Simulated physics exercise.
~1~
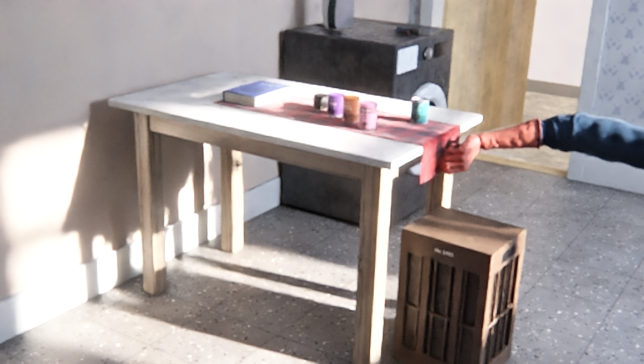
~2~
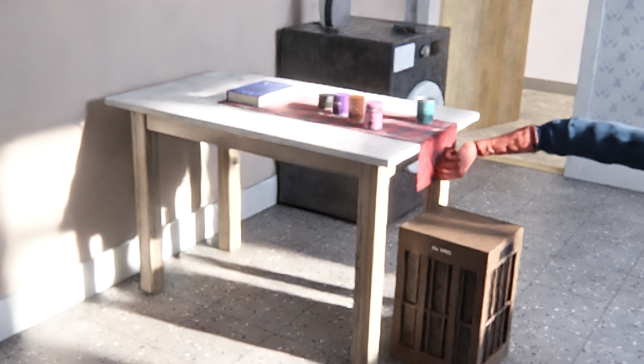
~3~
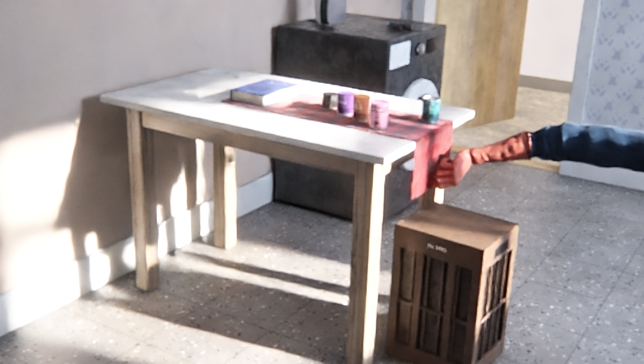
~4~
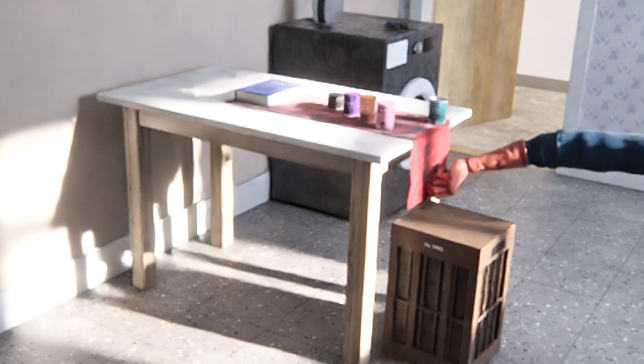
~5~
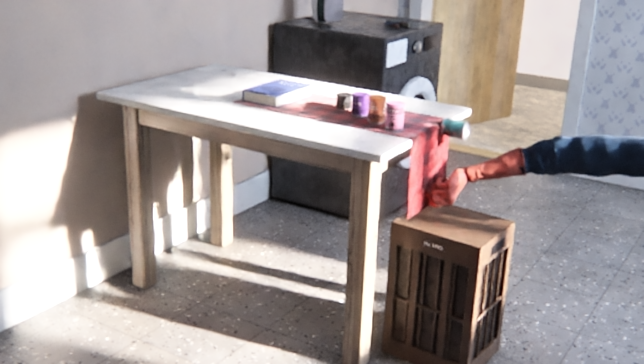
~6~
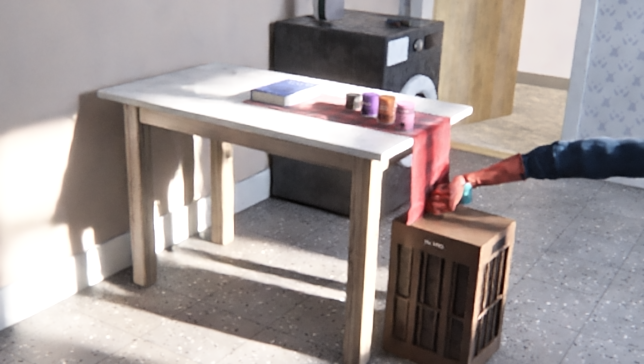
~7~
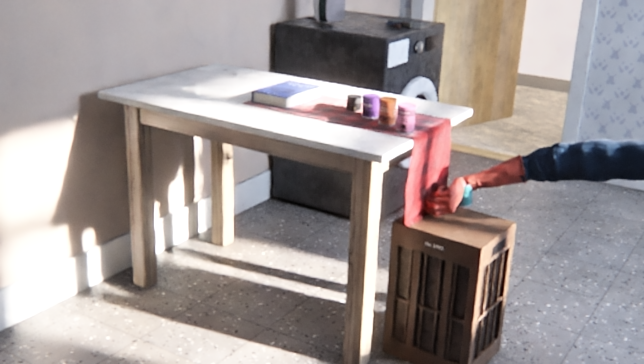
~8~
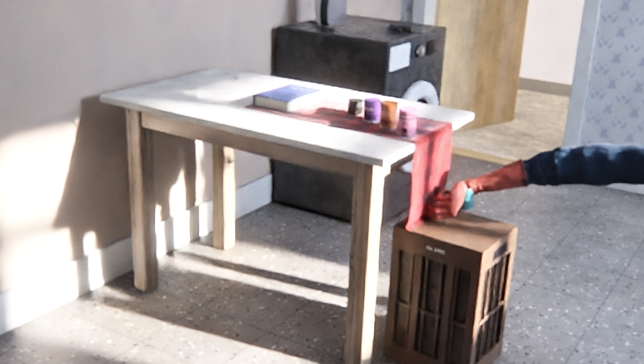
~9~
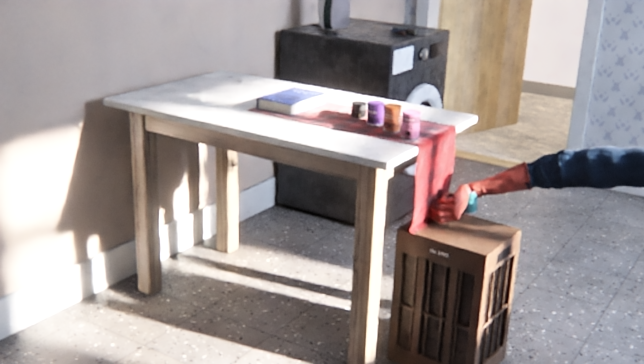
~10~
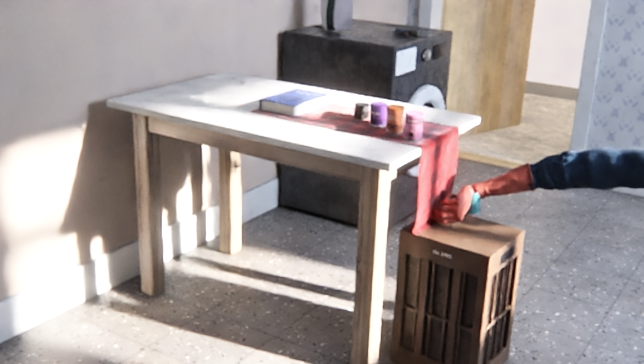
A gloved-looking red hand slowly drew a red tablecloth down over the table's right end, carrying a row of small cans along until the turquoise one tipped off beside the hand above a brown crate, while the others stayed upright on the table.
